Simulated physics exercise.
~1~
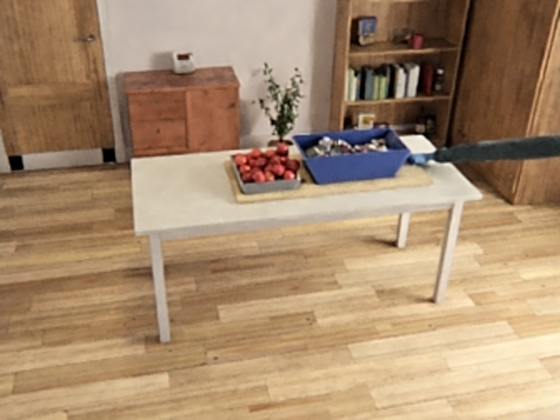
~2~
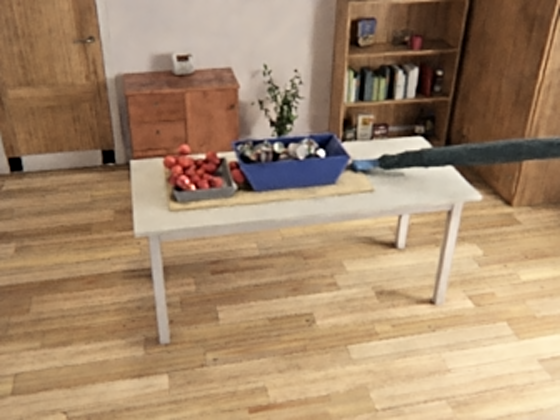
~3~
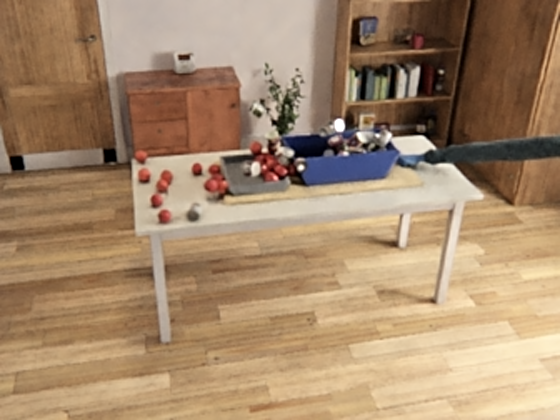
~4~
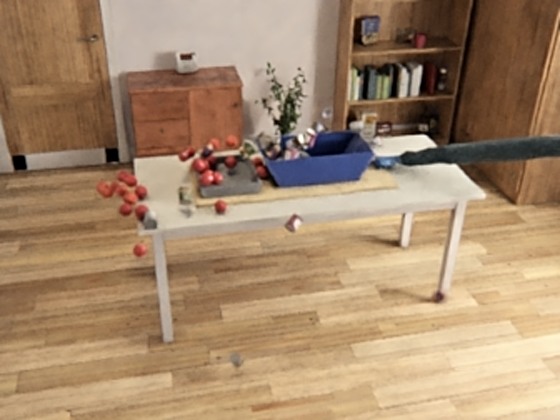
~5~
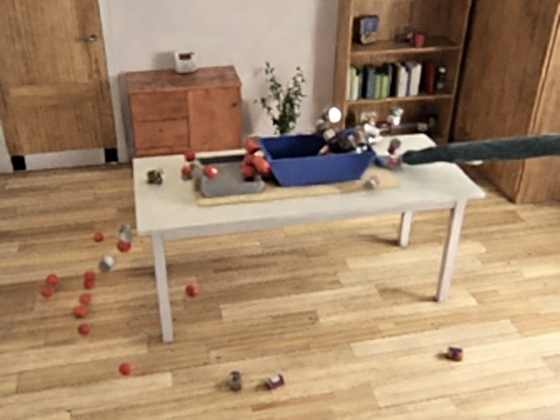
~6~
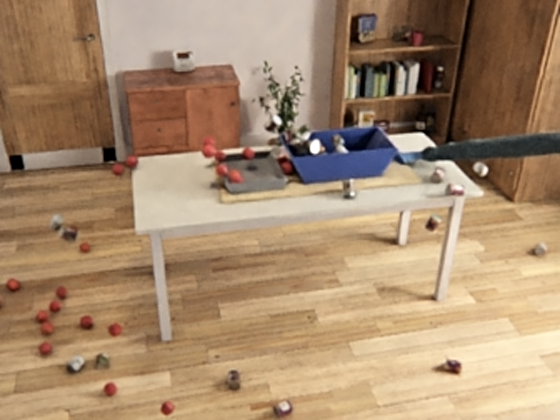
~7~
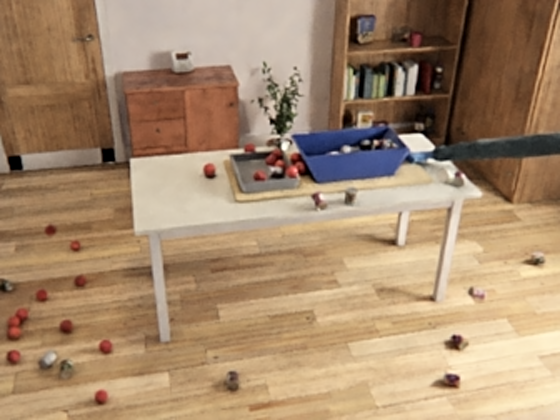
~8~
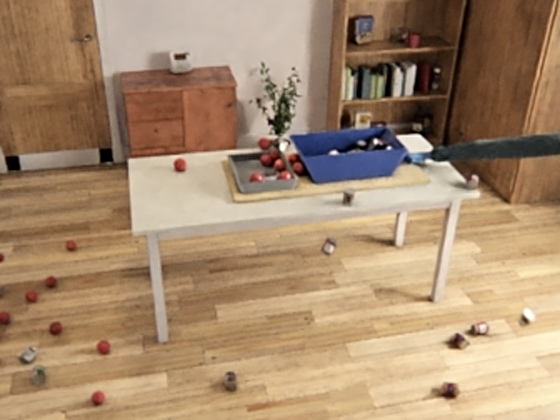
Dark arm shaking a board of two baskets back and forth on a table, spilling most tomatoes and many tins across the floor.
